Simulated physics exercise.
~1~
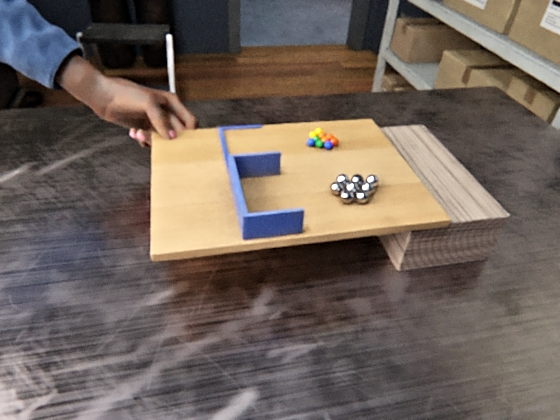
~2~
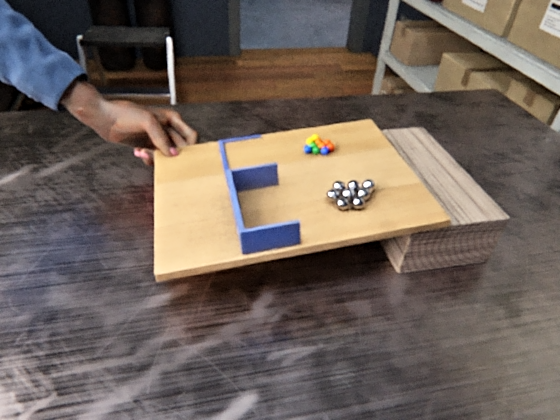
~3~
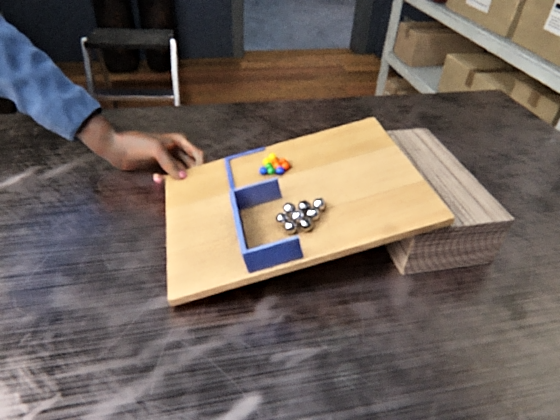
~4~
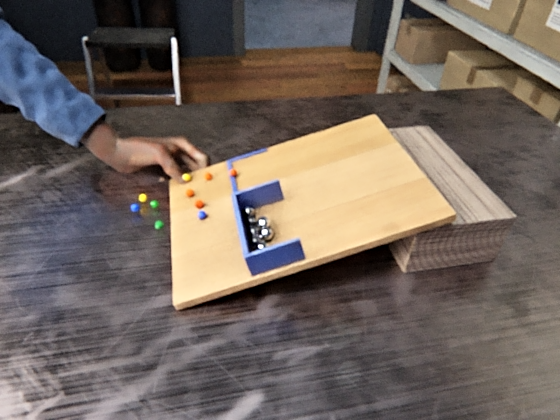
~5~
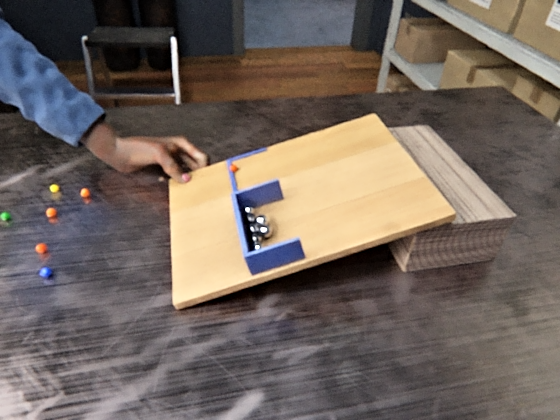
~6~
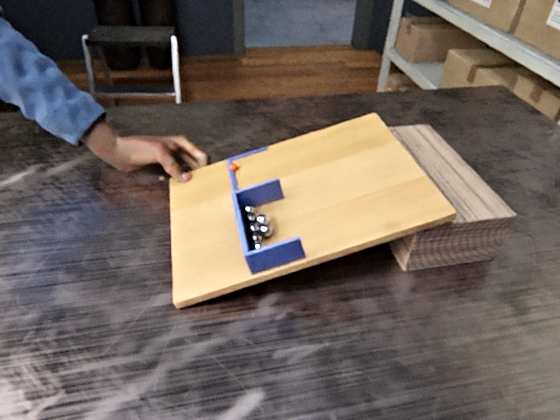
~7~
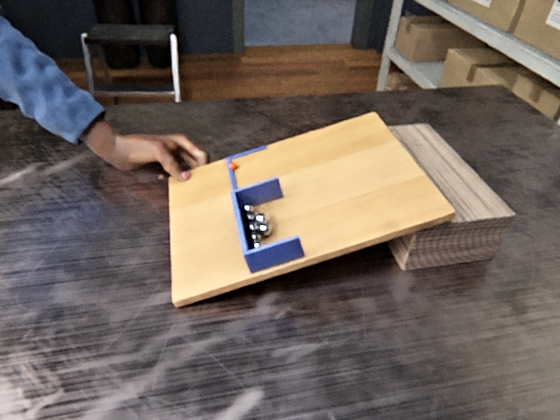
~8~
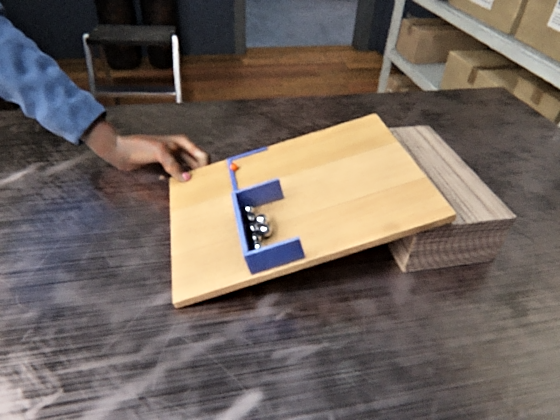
On a dark table, a hand tilts a board; metallic balls gather, most colourful ones escape.
